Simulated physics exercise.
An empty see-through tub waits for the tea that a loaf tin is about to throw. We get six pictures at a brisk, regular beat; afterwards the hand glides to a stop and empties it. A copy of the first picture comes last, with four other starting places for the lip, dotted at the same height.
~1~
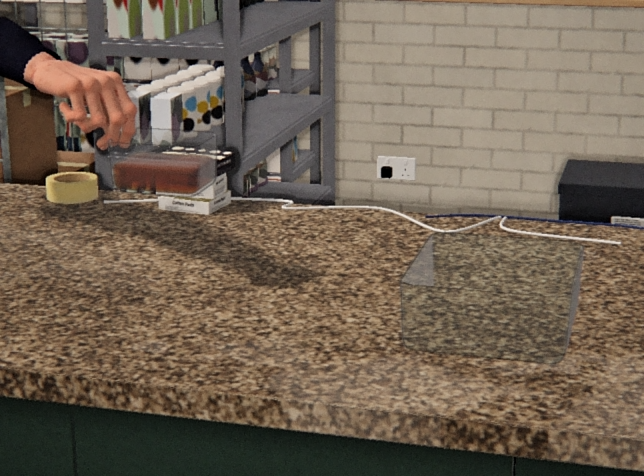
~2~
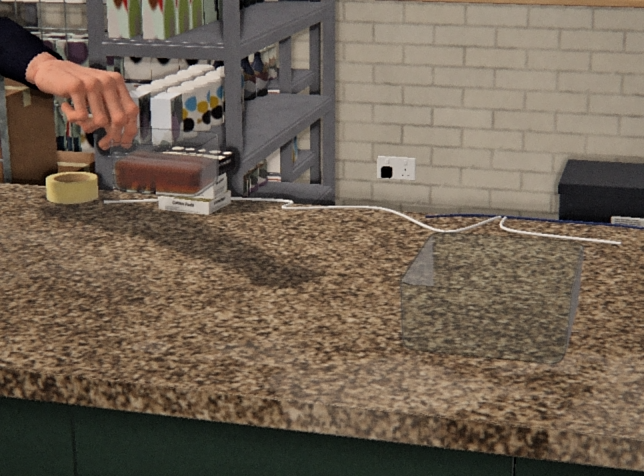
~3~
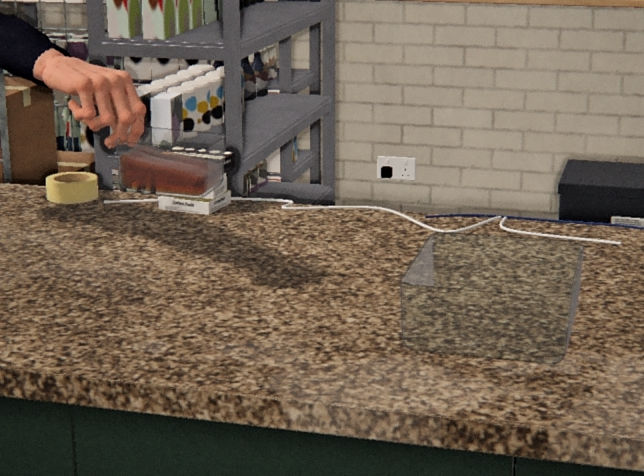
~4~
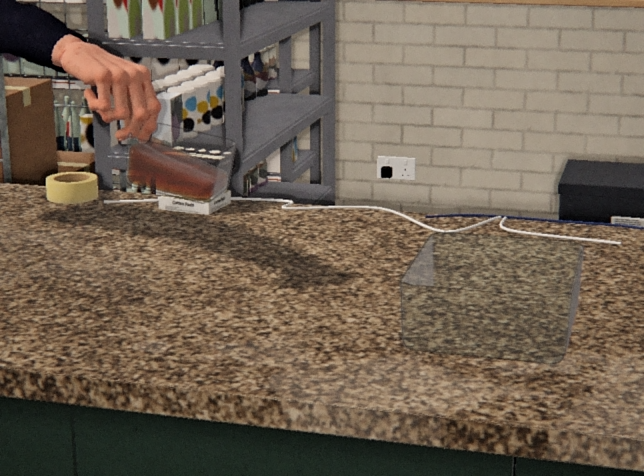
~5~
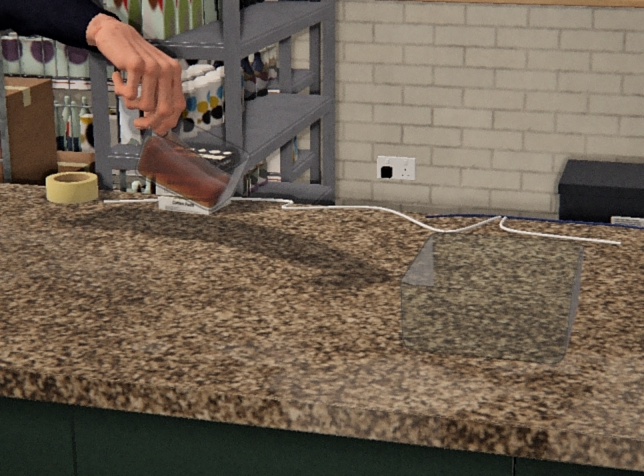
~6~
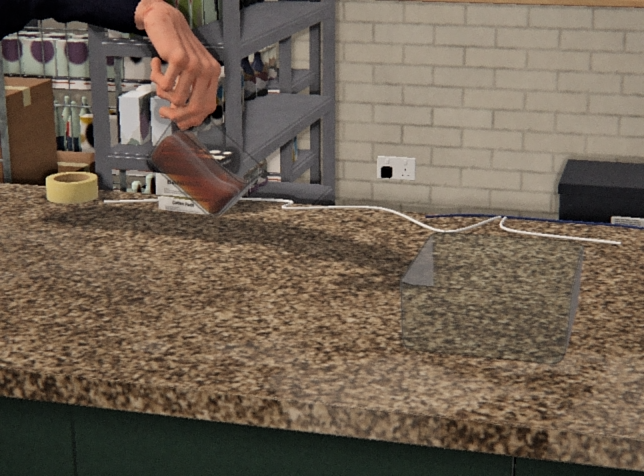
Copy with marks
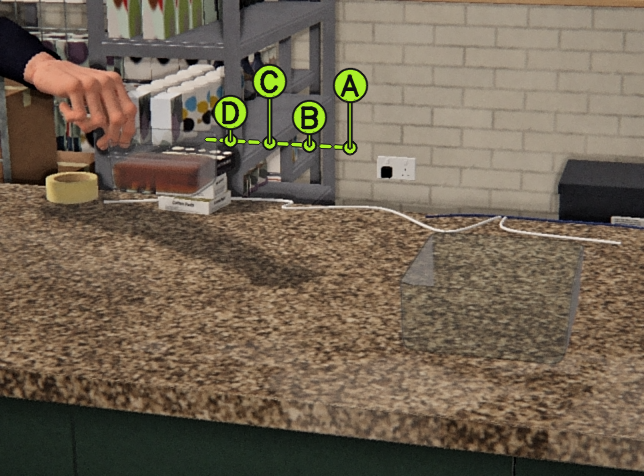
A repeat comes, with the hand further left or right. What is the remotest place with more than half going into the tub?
That is spot B.
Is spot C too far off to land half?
Yes.
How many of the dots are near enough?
Two of them.
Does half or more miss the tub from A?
No, not at all.
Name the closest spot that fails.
It is C.
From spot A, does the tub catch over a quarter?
Yes, it does.
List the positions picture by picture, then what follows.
In the first frame, upright, lip at (206, 139); tub from (402, 347) to (565, 363); nothing has left yet.
In the second frame, upright, lip at (208, 139); nothing has left yet.
In the third frame, upright, lip at (215, 141); nothing has left yet.
In the fourth frame, tipped about 9°, lip at (226, 148); nothing has left yet.
In the fifth frame, tipped about 23°, lip at (241, 161); nothing has left yet.
In the sixth frame, tipped about 39°, lip at (254, 176); nothing has left yet.
In lime, A at (350, 147); B at (309, 145); C at (269, 143); D at (230, 140).
Choosing A, about 80 % lands in the tub, 5 % falls short and 16 % goes beside or beyond.
Choosing B, about 75 % lands in the tub, 3 % falls short and 21 % goes beside or beyond.
Choosing C, about 17 % lands in the tub, 78 % falls short and 4 % goes beside or beyond.
Choosing D, about 0 % lands in the tub, 94 % falls short and 6 % goes beside or beyond.
